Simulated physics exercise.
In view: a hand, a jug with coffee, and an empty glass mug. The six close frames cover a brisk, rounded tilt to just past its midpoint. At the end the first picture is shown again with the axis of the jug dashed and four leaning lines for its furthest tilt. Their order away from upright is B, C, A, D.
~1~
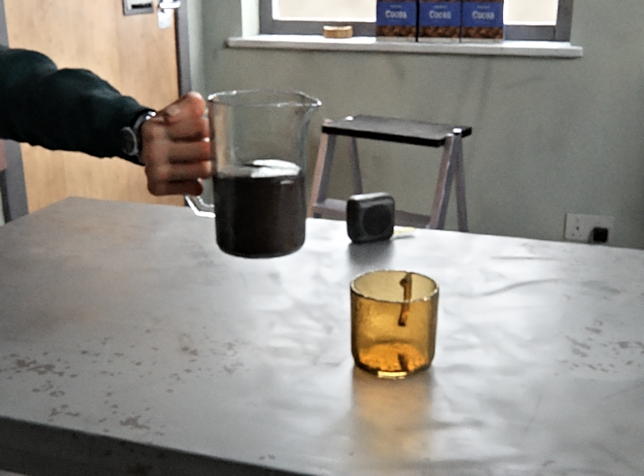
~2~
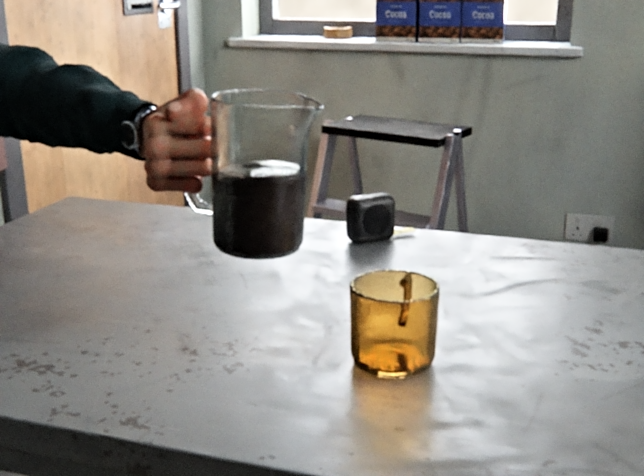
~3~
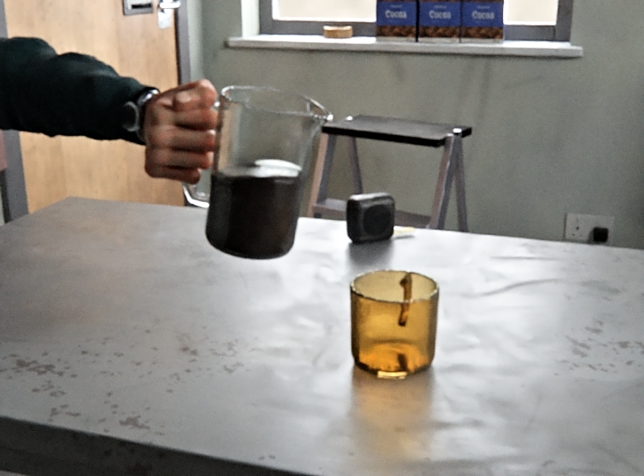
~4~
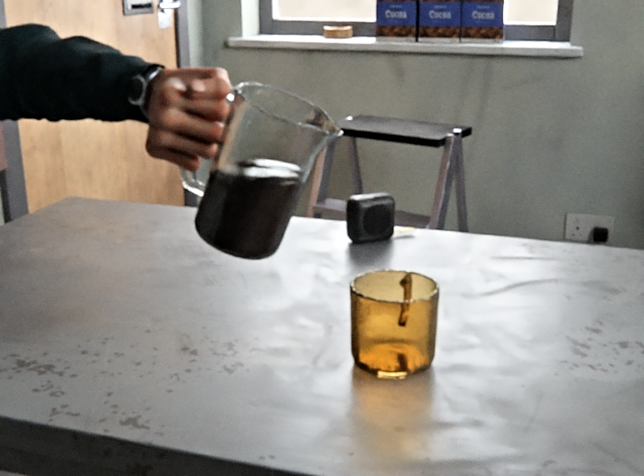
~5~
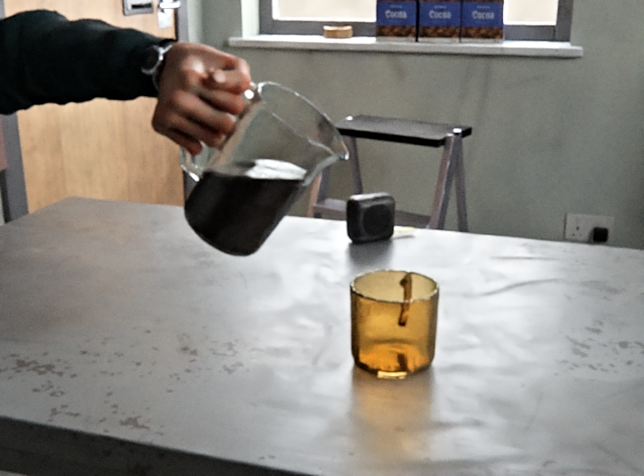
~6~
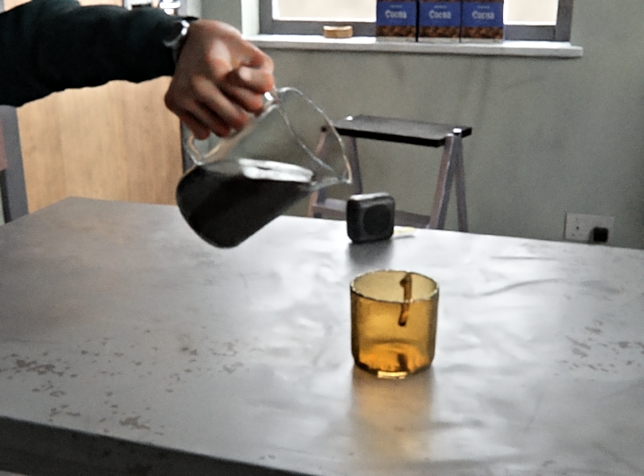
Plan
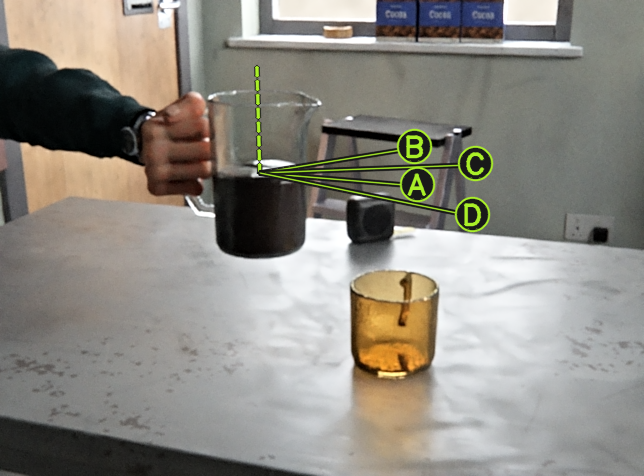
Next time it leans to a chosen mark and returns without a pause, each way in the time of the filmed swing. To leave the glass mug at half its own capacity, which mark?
The best mark is B.
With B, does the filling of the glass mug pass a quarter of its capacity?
Yes.
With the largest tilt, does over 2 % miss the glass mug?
Yes, it does.
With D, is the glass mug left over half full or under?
Over.
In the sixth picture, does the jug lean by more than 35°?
Yes, it does.
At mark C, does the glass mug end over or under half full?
Over half.
In lime, A at (400, 184); B at (397, 150); C at (458, 165); D at (455, 212).
For mark A, the glass mug ends with about 84 % of what it can hold; 5 % of the coffee is spilt.
For mark B, the glass mug ends with about 49 % of what it can hold.
For mark C, the glass mug ends with about 70 % of what it can hold.
For mark D, the glass mug ends with about 96 % of what it can hold; 8 % of the coffee is spilt.
